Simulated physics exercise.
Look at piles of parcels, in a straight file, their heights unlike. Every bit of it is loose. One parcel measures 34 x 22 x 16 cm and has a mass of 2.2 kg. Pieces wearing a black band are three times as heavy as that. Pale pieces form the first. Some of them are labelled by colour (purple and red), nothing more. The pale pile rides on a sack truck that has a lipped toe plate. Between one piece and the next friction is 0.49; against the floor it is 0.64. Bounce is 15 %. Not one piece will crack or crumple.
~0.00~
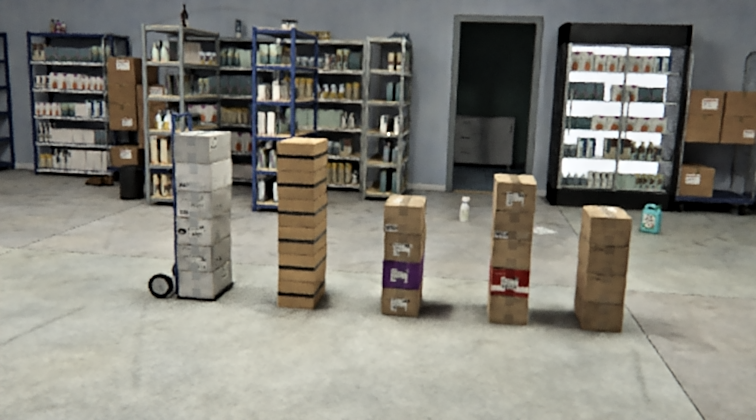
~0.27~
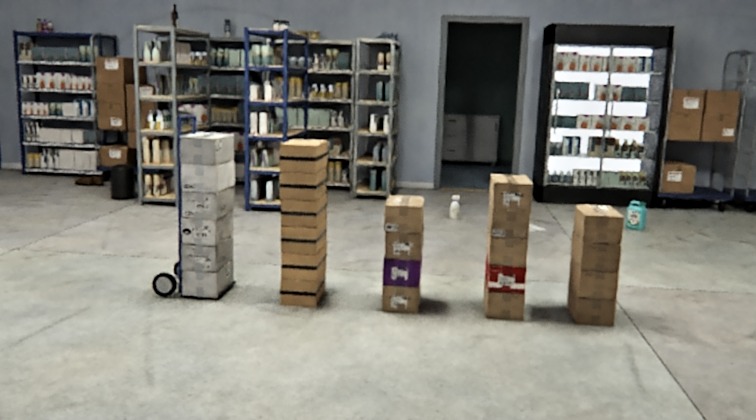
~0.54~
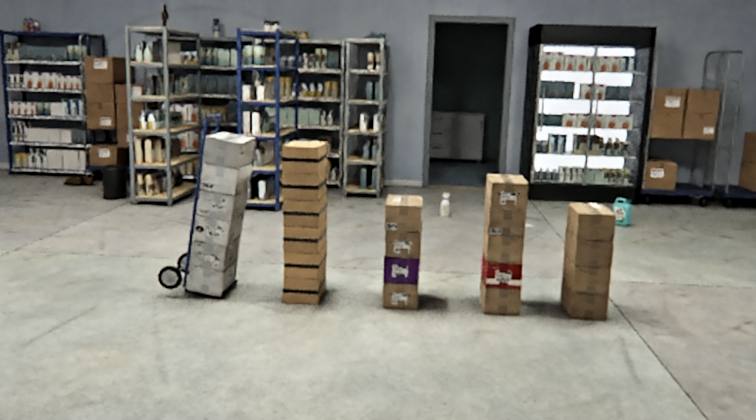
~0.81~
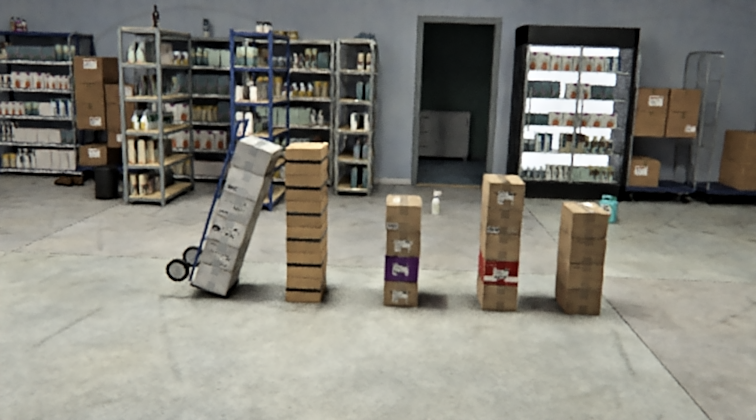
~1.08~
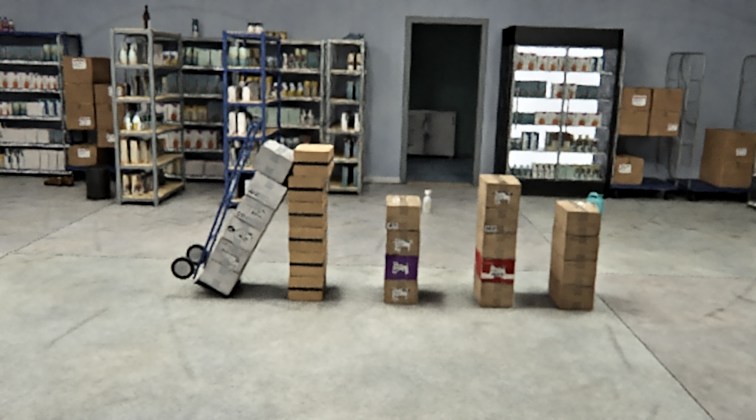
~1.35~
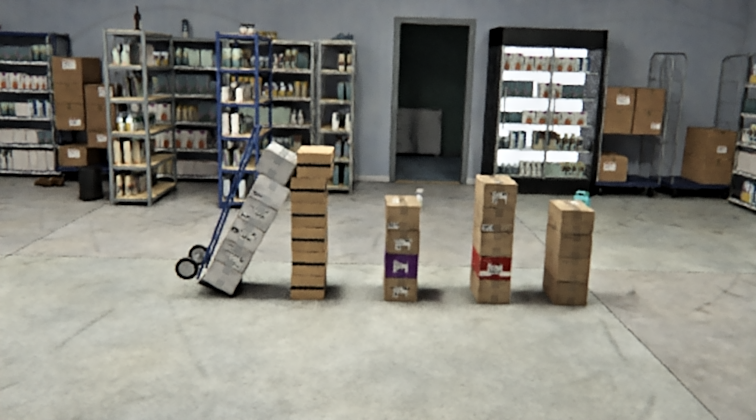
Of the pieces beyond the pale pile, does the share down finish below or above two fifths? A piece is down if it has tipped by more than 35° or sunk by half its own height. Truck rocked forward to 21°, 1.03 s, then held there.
It finishes below two fifths.
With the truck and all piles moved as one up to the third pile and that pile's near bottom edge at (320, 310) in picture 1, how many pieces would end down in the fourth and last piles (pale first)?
That would give fourth 0, last 0.
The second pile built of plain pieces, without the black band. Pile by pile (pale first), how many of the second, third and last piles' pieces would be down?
In that case the second pile has 6 down, the third 4, the last 4.
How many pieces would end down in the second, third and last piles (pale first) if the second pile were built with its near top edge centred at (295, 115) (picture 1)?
Second 0, third 0, last 0.
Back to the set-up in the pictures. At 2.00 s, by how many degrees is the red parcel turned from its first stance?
Something like 0°, more or less.
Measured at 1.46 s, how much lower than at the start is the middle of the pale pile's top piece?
0 cm.
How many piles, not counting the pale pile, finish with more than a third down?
Tally: 0.
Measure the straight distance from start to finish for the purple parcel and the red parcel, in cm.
Purple 0, red 0.
Around 1.46 s, 0 of the pale pile down; none of the 19 other parcels down, 1 disturbed.
Finally (2.1 s), 0 of the pale pile down; none of the 19 other parcels down, 1 disturbed; red parcel unmoved; purple parcel unmoved. That is 0 per cent. Seen by the last camera, middles, red parcel near (491, 261), purple parcel near (401, 259).
